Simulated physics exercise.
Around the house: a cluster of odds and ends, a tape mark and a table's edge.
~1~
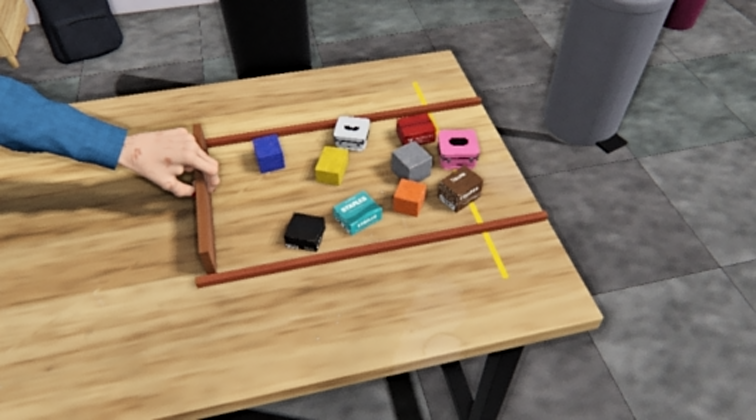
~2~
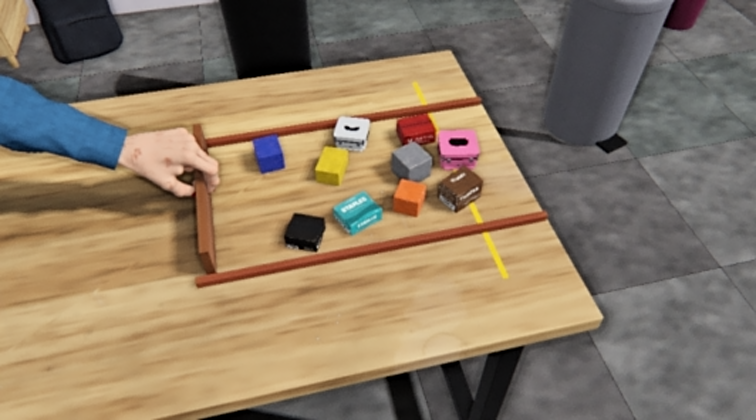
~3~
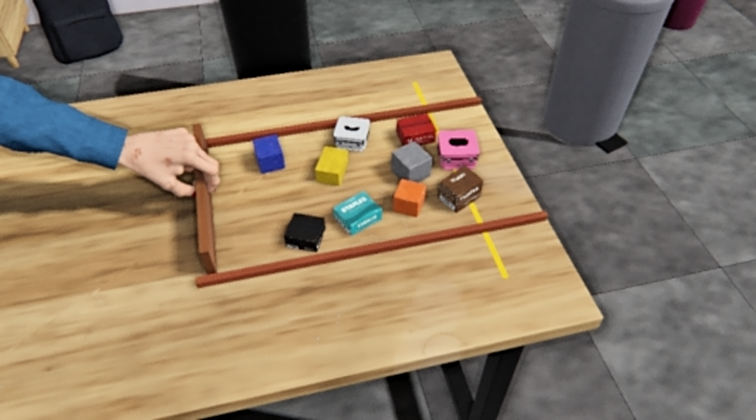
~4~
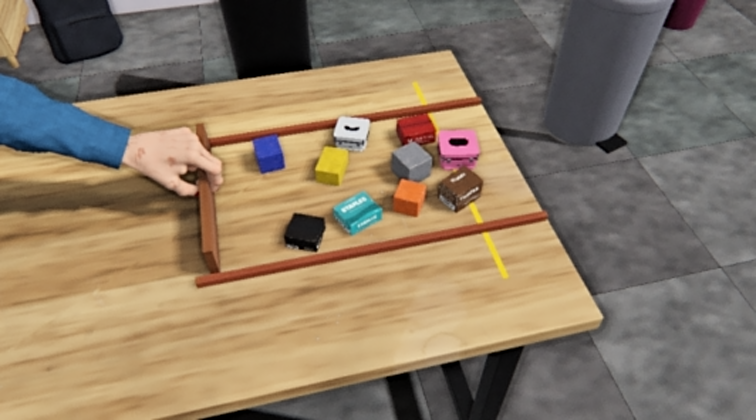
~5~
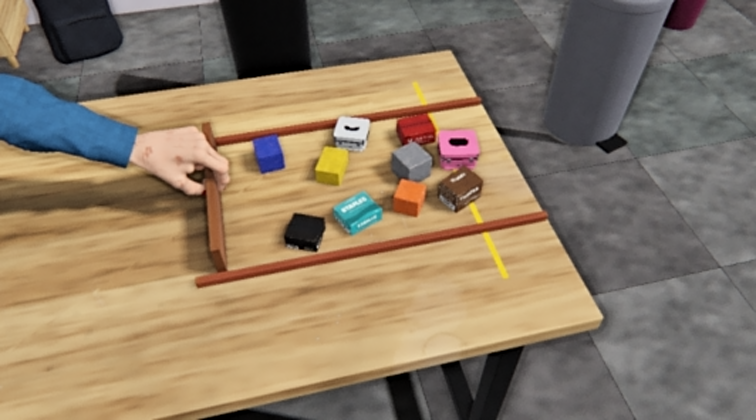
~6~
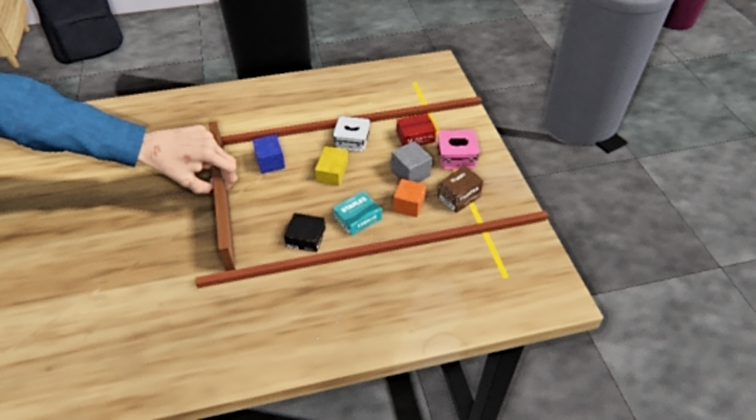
To begin with, a hand in a blue sleeve rests on an upright wooden board between two rails on a table, left of scattered small blocks and boxes. The hand then slides the board slightly right, toward the blue block, while the objects and yellow tape stay still.
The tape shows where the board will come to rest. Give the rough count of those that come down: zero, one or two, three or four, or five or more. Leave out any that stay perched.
In the end the number that fall off is three or four.
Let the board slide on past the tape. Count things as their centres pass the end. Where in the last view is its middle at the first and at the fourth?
Its middle is around (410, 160) and later (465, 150).
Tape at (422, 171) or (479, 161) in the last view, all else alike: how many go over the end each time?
In that order 1 and 6.
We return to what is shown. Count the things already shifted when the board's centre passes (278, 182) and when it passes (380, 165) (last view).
2 and 9.
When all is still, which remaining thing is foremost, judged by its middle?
The pink case ends nearest.
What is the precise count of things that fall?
It comes to 3.
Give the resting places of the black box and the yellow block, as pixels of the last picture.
The black box at (486, 196), the yellow block at (467, 144).
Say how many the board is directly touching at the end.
That makes 4.
A little later, none off yet; pink case at rest near (458, 150); brown box at rest near (460, 189); red box at rest near (416, 131).
When it is over, the number that fall off is three or four; down, orange block, red box and brown box.
